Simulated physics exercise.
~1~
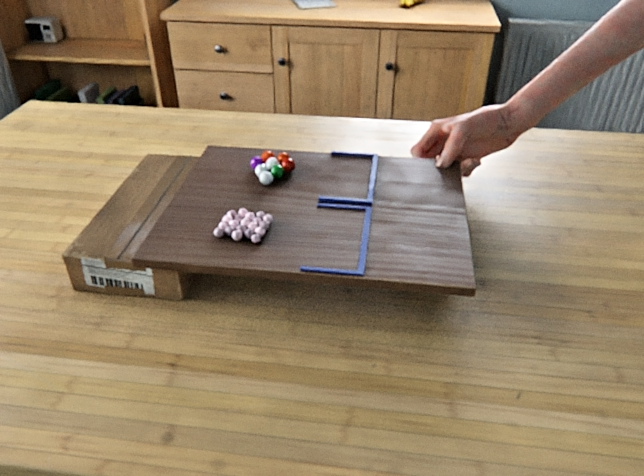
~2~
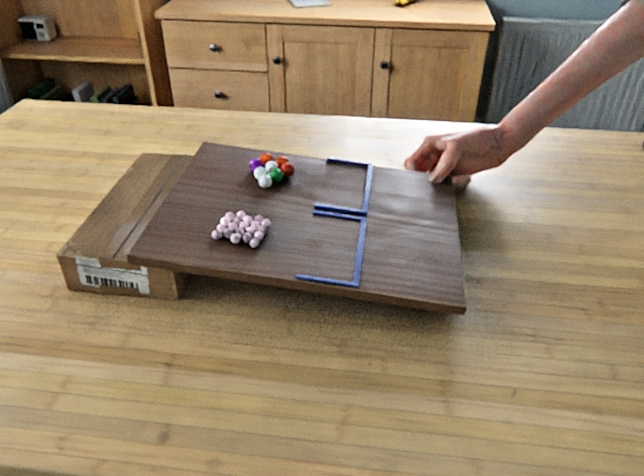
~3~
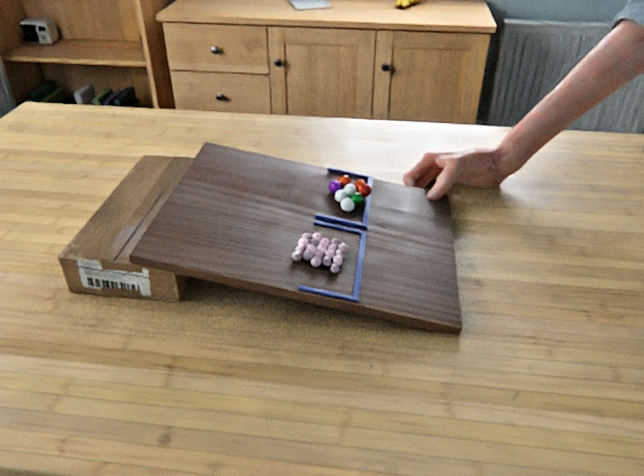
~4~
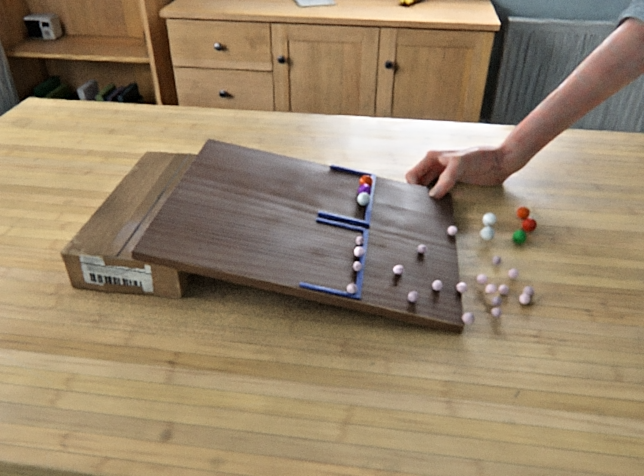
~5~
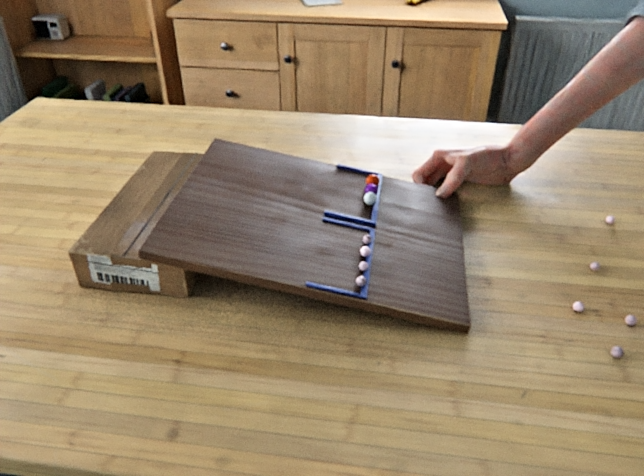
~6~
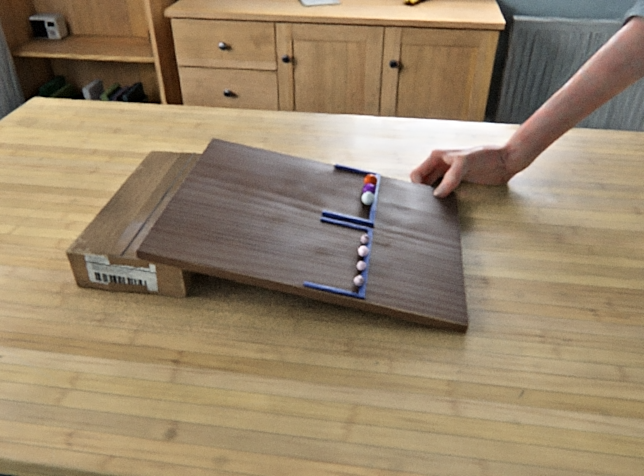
In this clip, a hand lowers the right end of a board resting on a cardboard box, and two heaps of small balls, one pink and one multicoloured, slide right into blue barriers, where most spill over onto the table and roll away, leaving a few lined up behind each barrier.
